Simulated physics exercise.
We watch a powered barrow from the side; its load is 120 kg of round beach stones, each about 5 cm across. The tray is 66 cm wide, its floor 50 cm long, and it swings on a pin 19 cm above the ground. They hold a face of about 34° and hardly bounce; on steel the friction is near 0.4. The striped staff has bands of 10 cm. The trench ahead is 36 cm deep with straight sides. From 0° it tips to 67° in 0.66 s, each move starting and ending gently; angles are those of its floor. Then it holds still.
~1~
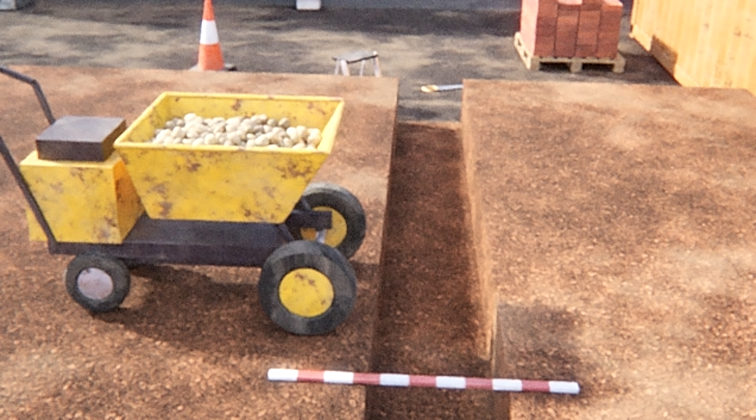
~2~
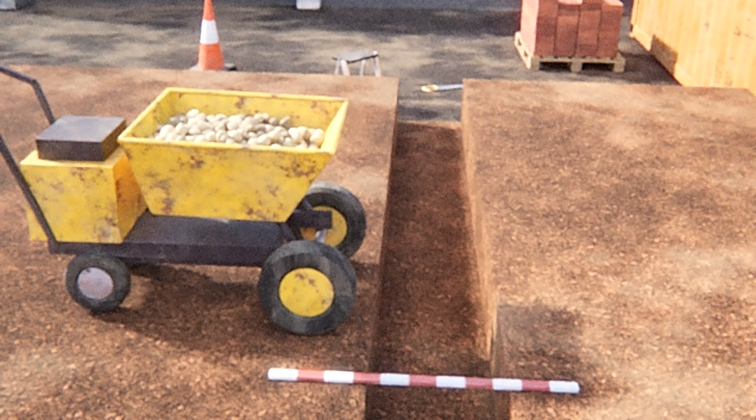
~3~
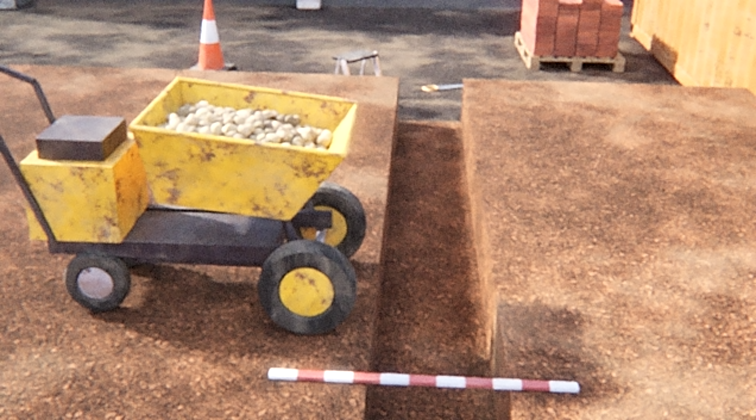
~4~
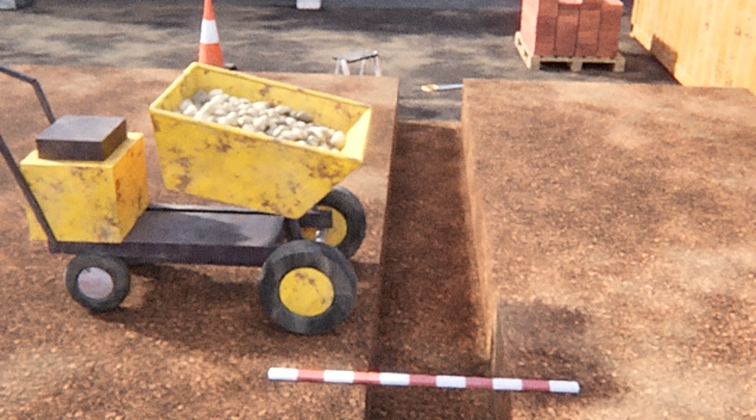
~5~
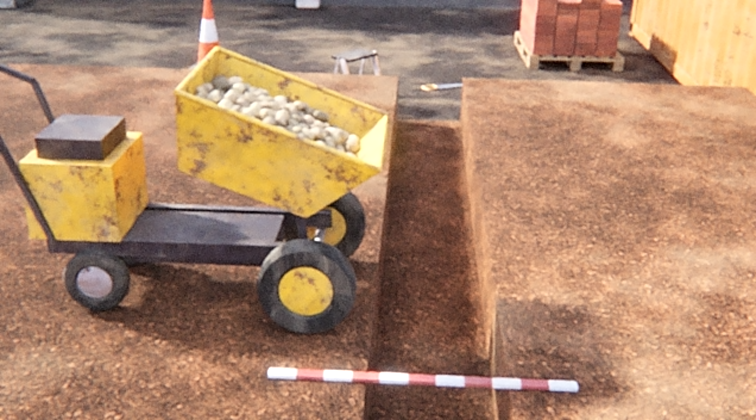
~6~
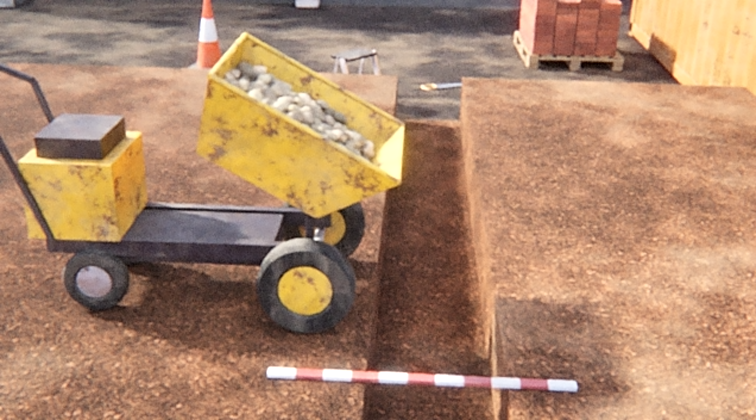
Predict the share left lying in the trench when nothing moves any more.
Roughly 39 per cent ends in the trench.
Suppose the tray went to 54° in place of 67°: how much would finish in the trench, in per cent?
In that case some 20 per cent.
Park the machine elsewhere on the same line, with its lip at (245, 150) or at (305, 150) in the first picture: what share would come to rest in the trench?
Near 85 per cent from the first place, 50 from the second.
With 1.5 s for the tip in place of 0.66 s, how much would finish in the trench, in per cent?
In that case some 55 per cent.
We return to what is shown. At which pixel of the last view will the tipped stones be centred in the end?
Near (528, 297).
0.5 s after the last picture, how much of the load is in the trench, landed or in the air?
Some 10 per cent.
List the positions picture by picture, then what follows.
In the first frame, the tray is at 0°, its lip at (328, 153); the top of the load is at (232, 128).
The second frame shows lip at (332, 154), floor tilted 2°, highest stones at (225, 125).
The third frame shows lip at (344, 156), floor tilted 6°, highest stones at (215, 116).
In the fourth frame, the tray is at 12°, its lip at (361, 162); the top of the load is at (214, 103).
The fifth frame shows lip at (380, 170), floor tilted 20°, highest stones at (224, 89).
In the sixth frame, the tray is at 29°, its lip at (400, 183); the top of the load is at (241, 75).
Then, 0.2 s after the last picture the floor is at 57°, 100 % in the tray; the foremost stones are at (421, 201).
Then, 0.5 s after the last picture the floor is at 67°, 76 % in the tray, 12 % in the trench, 12 % past the trench; the foremost stones are at (537, 275).
Then, 0.8 s after the last picture the floor is at 67°, 29 % in the tray, 12 % in the trench, 58 % past the trench; the foremost stones are at (720, 306).
Then, 2.8 s after the last picture the floor is at 67°, 2 % in the tray, 39 % in the trench, 58 % past the trench; the foremost stones are past the picture's edge.
